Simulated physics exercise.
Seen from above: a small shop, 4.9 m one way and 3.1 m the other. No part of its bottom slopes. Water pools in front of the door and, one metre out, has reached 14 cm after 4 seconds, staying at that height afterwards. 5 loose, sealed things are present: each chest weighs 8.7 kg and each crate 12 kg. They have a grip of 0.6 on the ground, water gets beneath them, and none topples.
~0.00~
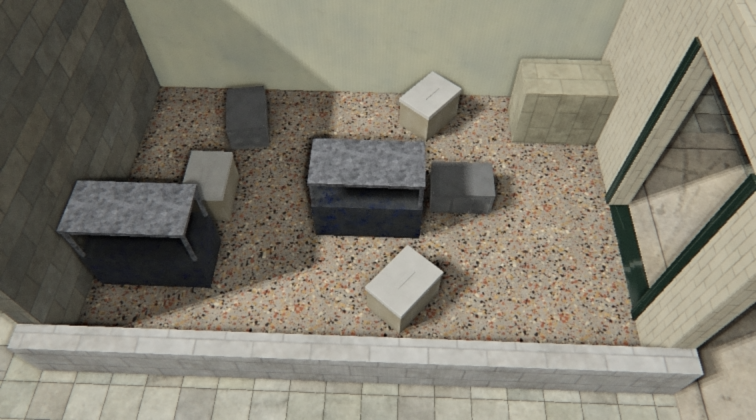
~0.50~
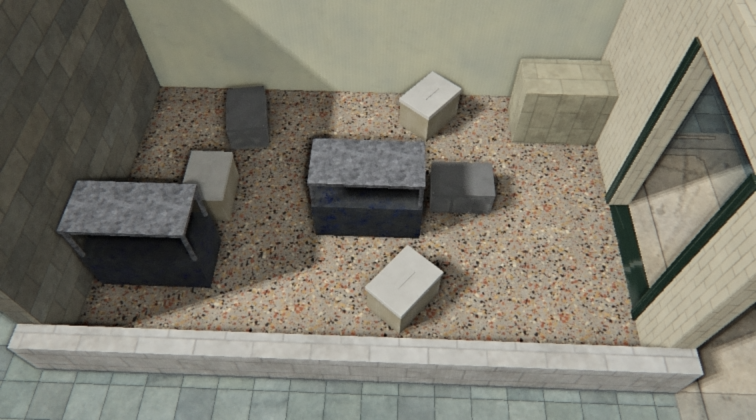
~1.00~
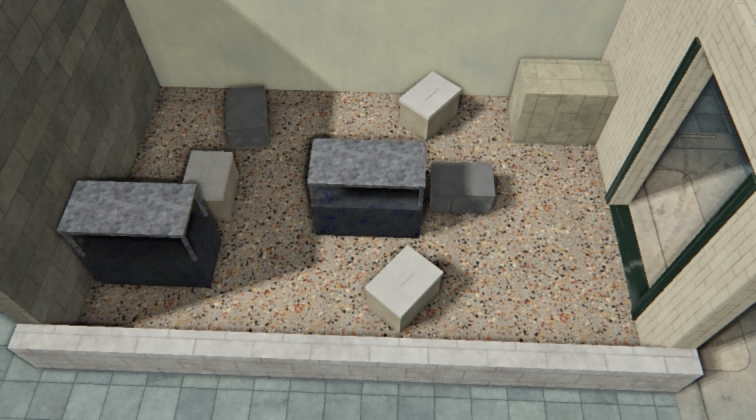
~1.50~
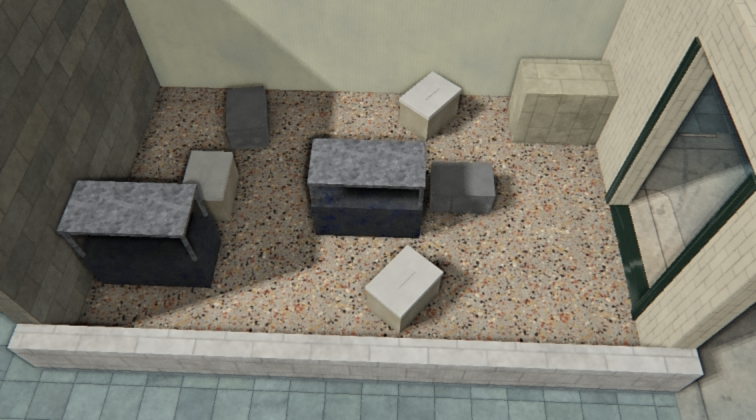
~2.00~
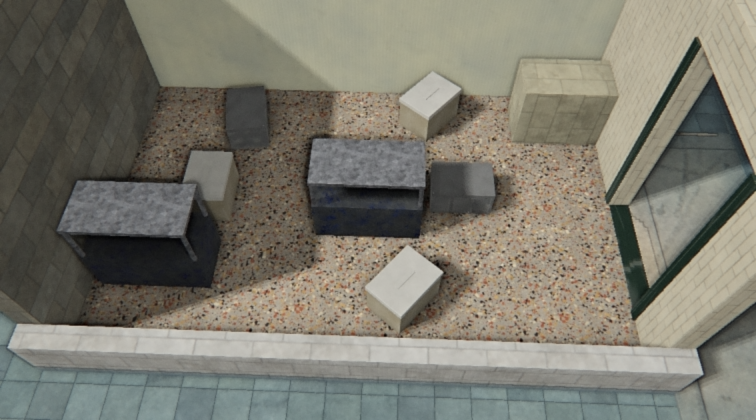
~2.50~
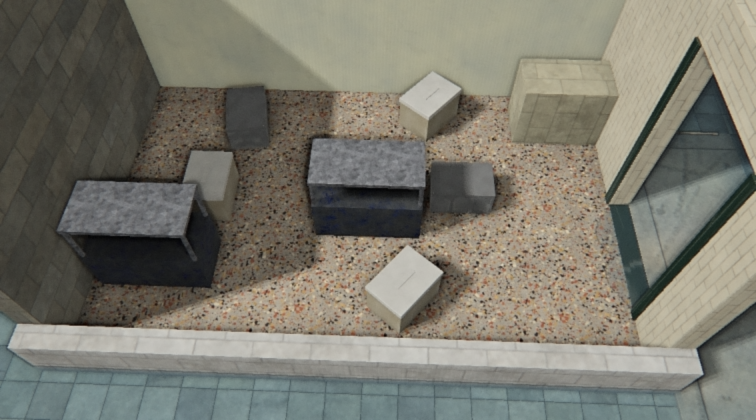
In this clip, an overhead view shows a small walled space with speckled flooring, two dark counters and several pale and gray blocks, all staying still, while the paving outside the front wall and right-hand doorway turns bluish.
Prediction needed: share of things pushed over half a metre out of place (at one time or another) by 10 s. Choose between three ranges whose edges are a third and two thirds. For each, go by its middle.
The range is the middle one, a third to two thirds.
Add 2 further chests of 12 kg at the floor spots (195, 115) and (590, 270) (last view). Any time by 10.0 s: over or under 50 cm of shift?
Order as asked - inside the cutoff and beyond the cutoff.
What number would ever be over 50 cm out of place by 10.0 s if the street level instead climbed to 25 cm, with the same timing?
In that case the number is 5.
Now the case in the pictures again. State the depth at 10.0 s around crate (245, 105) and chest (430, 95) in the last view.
Roughly 2 and 3 cm.
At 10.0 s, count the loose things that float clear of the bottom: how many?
At that time, 0.
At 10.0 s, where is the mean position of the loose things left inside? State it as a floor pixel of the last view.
Mean position approx. (306, 165).
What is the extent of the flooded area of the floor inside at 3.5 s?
Close to 1.0 m2, I'd say.
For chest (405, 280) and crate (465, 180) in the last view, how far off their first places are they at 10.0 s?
150 cm and 80 cm respectively.
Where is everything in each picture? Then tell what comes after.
In the first picture, a chest at (206, 174) rests on the ground; a chest at (405, 279), on the bottom; water covers 0.0 m2; 0 of 5 have shifted.
In the second picture, a chest at (206, 174) rests on the ground; a chest at (405, 279) rests on the ground; 0.0 m2 under water; 0 of 5 have shifted.
In the third picture, a chest at (206, 174) rests on the ground; a chest at (405, 279), on the bottom; water covers 0.0 m2; 0 of 5 have shifted.
In the fourth picture, a chest at (206, 174) rests on the ground; a chest at (405, 279) rests on the ground; 0.0 m2 under water; 0 of 5 have shifted.
In the fifth picture, a chest at (206, 174), on the bottom; a chest at (405, 279) rests on the ground; water covers 0.0 m2; 0 of 5 have shifted.
In the sixth picture, a chest at (206, 174) rests on the ground; a chest at (405, 279) rests on the ground; 0.1 m2 under water; 0 of 5 have shifted.
After 3.5 s 0 of 5 are over 50 cm from their spots; 0 afloat.
After 4.5 s 0 of 5 are over 50 cm from their spots; 0 afloat.
After 7.0 s 1 of 5 are over 50 cm from their spots; 1 afloat.
After 10.0 s 2 of 5 are over 50 cm from their spots, and 2 have been at some point; 0 afloat.
